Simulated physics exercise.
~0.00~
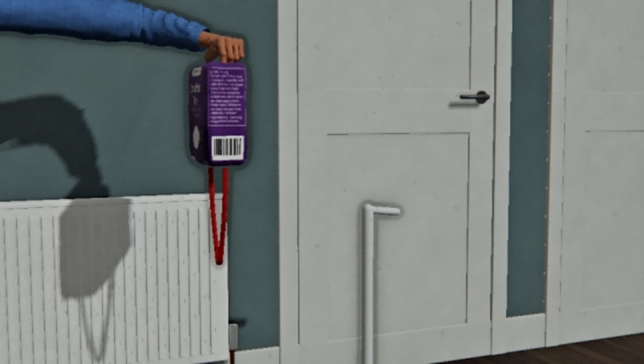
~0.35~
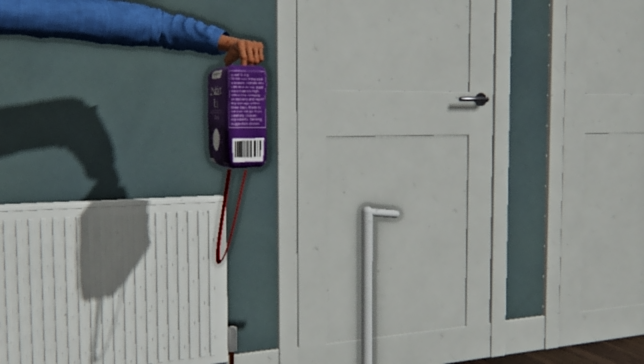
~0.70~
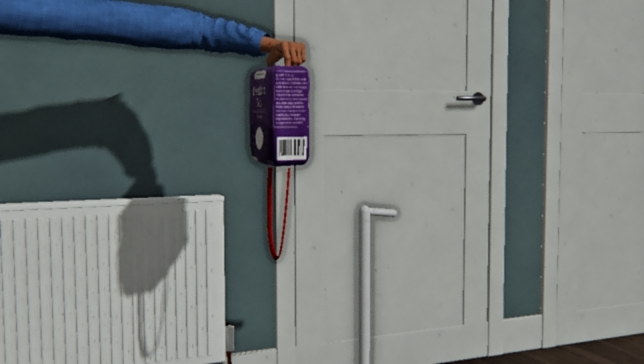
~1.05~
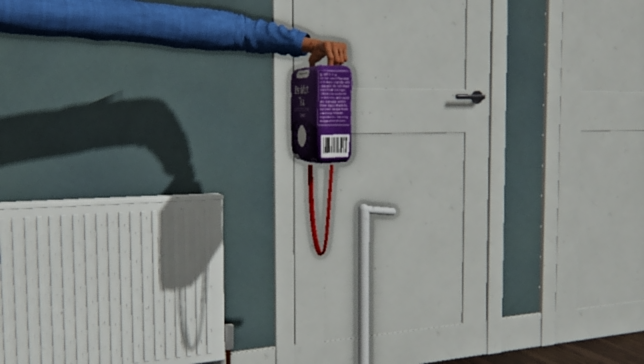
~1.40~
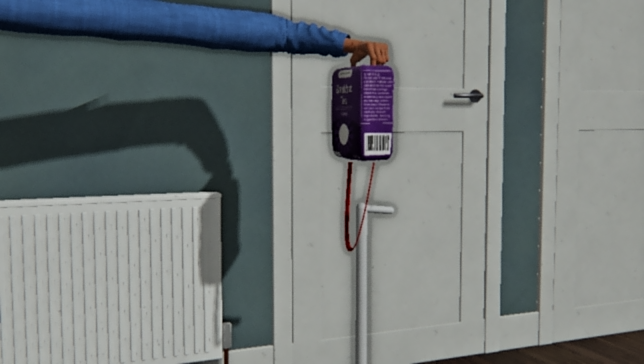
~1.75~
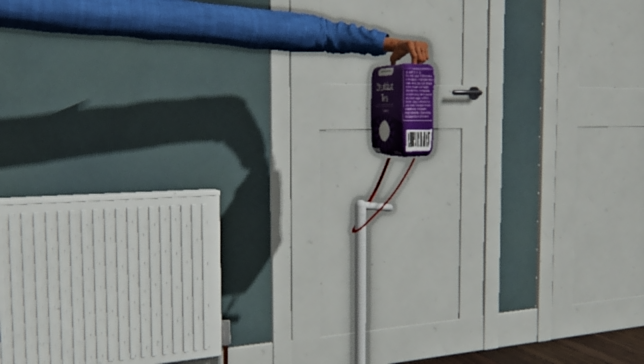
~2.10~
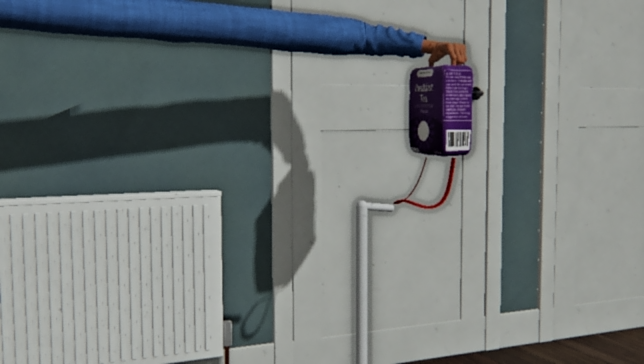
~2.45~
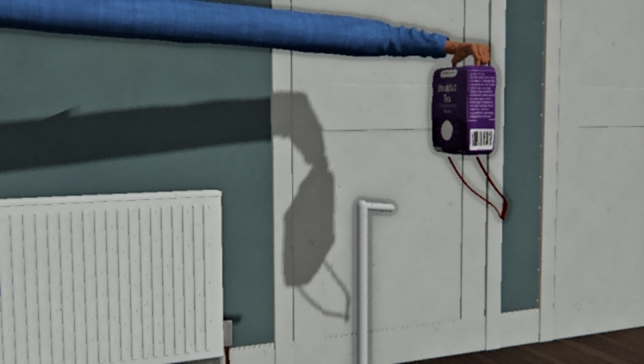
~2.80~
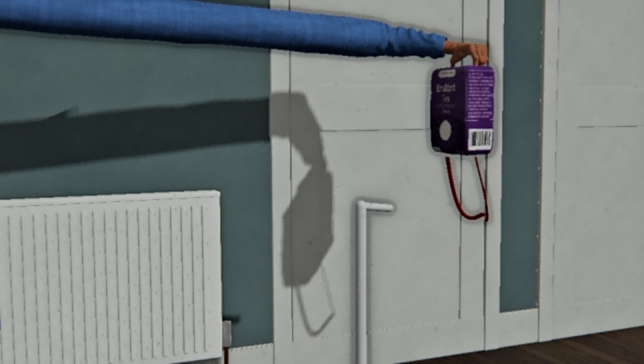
A purple box with a red loop dangling beneath it was carried rightward by a blue-sleeved arm, past a radiator and across a white door. The loop brushed by the hooked white post, swung forward, and the box stopped clear beyond it.
